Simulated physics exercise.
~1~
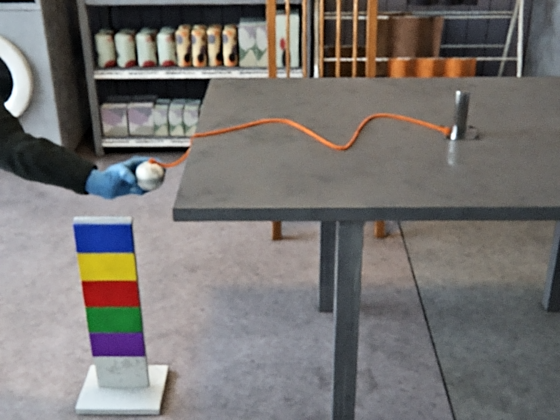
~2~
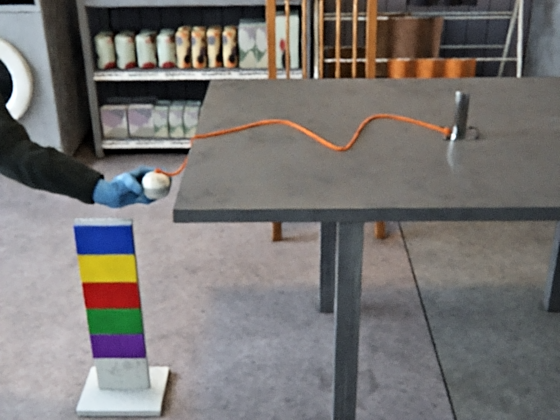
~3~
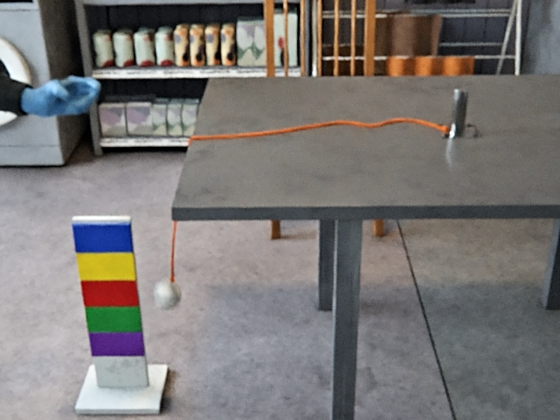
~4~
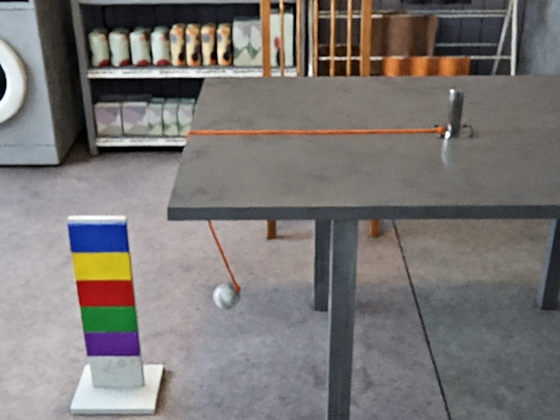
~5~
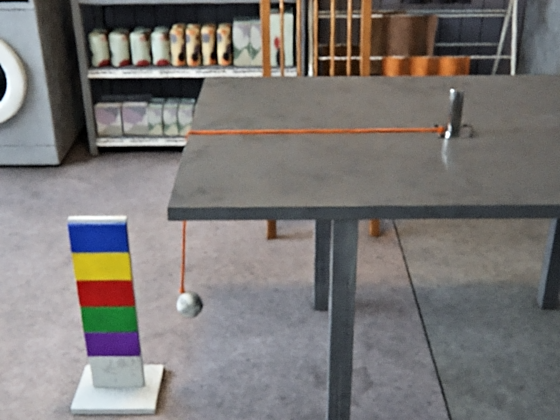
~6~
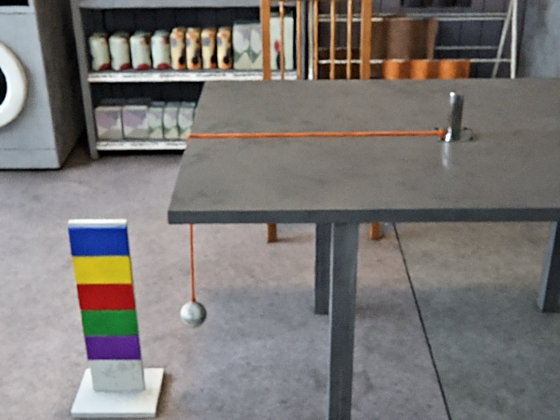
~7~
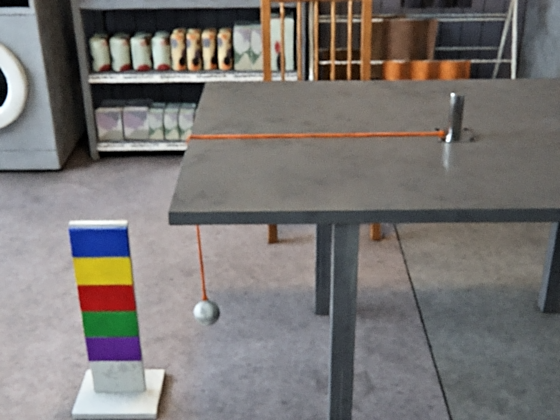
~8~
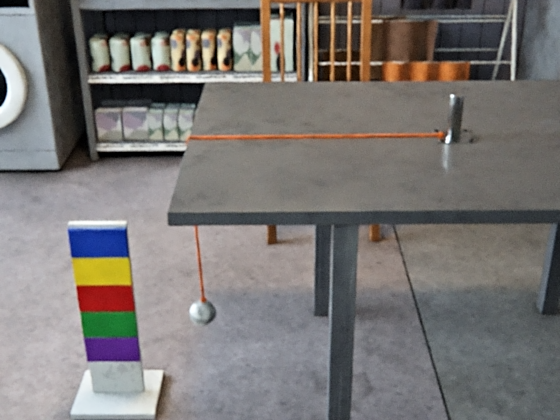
A white ball on an orange cord tied to a post was held at a table's edge by a gloved hand, which let go and drew back; the ball dropped, swung right, then left, and finally hung nearly still, level with the green band.
